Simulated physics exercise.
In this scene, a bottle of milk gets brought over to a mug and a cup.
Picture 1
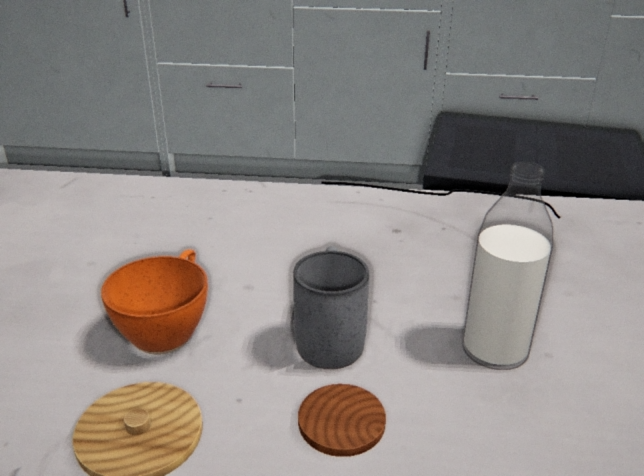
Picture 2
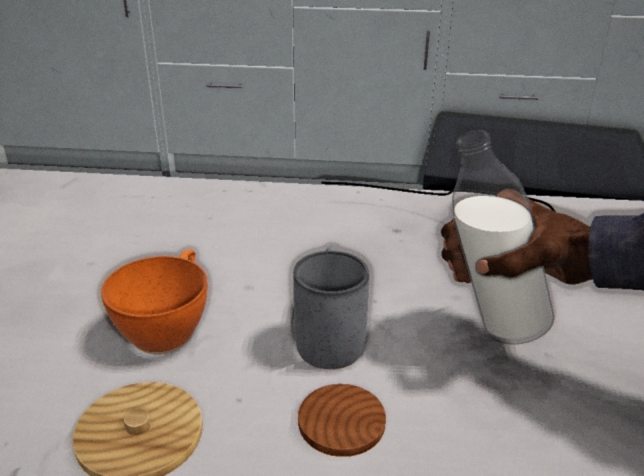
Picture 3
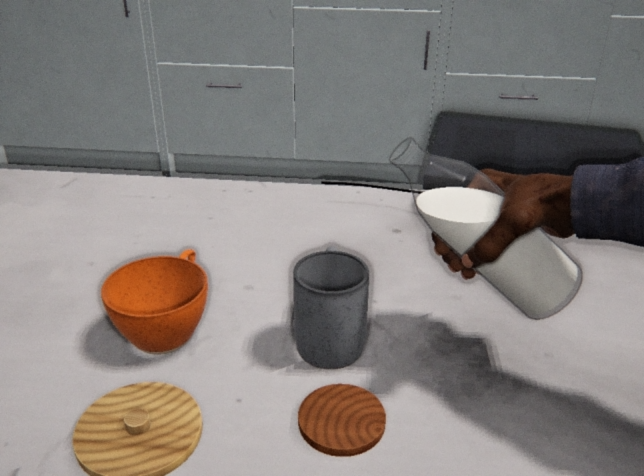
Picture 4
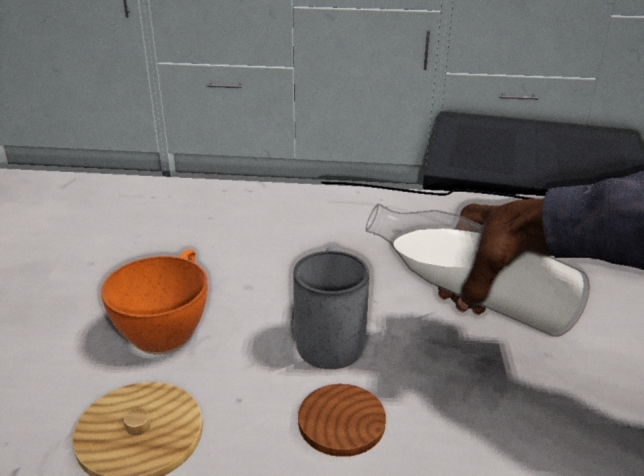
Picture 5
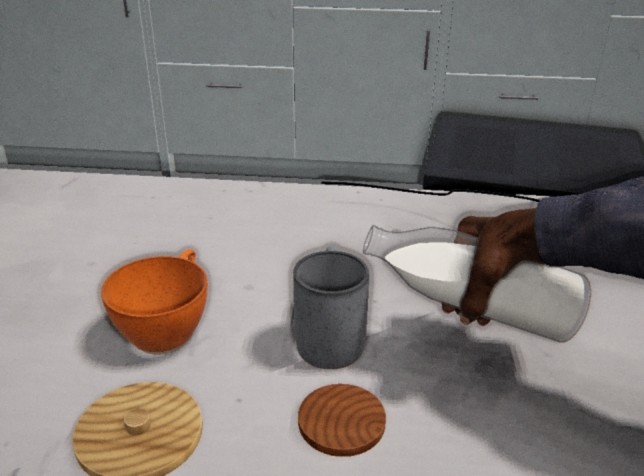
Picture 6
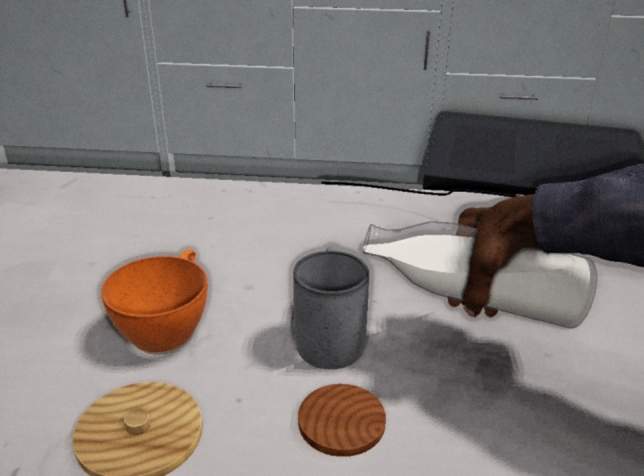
Hand lifting a glass bottle of milk from a pale counter and tilting it leftward beside a grey mug and orange cup.
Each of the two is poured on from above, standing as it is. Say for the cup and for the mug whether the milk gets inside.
Cup - yes, inside. Mug - yes, inside.
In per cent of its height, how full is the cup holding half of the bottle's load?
I'd put it close to 65 per cent.
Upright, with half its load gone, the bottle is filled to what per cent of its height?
I'd guess around 30 in a hundred.
A moment on, the milk goes into the mug.
Further on, the milk goes into the cup.
When it is over, the mug has its share inside; the cup has its share inside.
